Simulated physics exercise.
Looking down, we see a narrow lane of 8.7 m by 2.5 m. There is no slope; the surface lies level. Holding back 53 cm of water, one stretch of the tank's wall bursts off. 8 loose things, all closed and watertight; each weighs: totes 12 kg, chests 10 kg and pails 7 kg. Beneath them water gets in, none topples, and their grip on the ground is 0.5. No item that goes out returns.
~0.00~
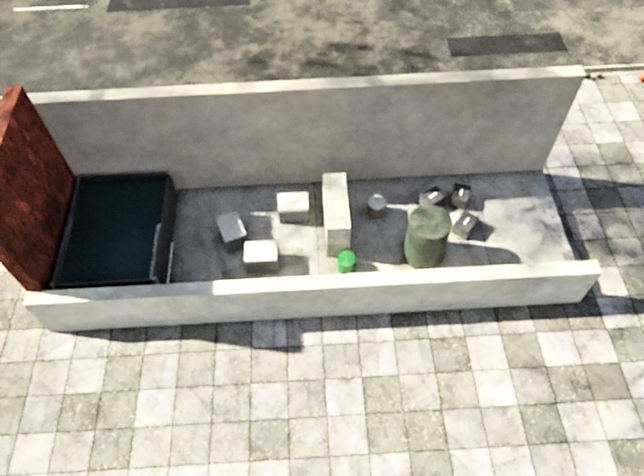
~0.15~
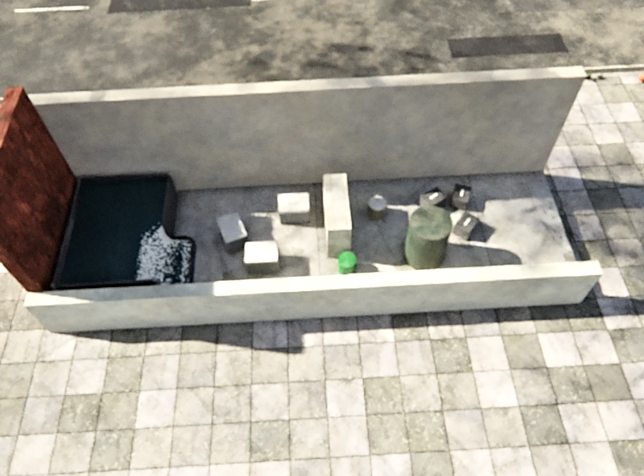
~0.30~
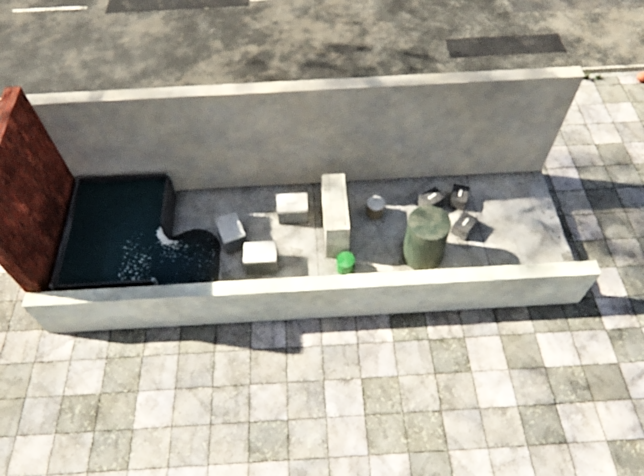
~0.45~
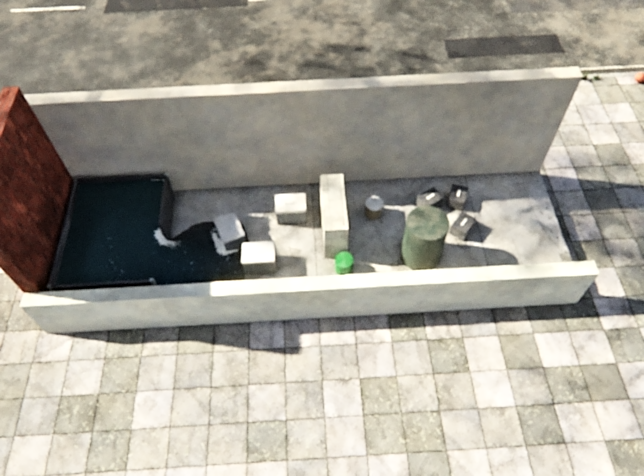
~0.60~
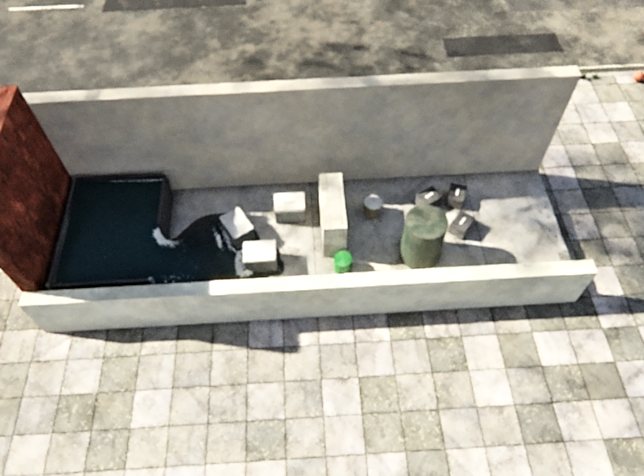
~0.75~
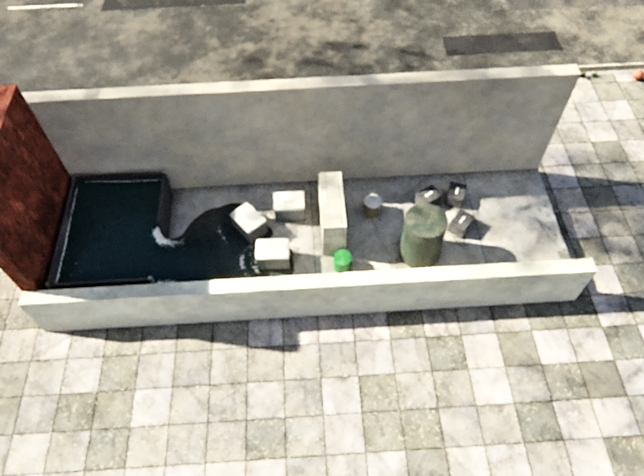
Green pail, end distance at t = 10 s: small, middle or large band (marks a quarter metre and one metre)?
Large band.
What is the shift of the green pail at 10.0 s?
About 400 cm.
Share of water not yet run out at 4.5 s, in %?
Somewhere near 94 percent, give or take.
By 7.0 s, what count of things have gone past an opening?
Count: 0.
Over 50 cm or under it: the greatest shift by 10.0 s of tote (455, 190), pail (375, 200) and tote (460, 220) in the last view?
Going one by one: Within it, beyond it, within it.
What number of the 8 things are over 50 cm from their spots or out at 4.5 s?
Tally: 4.
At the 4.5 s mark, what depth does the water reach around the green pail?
I'd say around 4 cm.
After 2.0 s the green pail is near (384, 243), 0.8 m from its start, aground; 0 of 8 are out; 2 afloat.
After 4.5 s the green pail is near (479, 171), 3.2 m from its start, aground; 0 of 8 are out; 2 afloat.
After 7.0 s the green pail is near (524, 177), 3.9 m from its start, aground; 0 of 8 are out; 2 afloat.
After 10.0 s the green pail is near (524, 177), 3.9 m from its start, aground; 0 of 8 are out; 2 afloat.
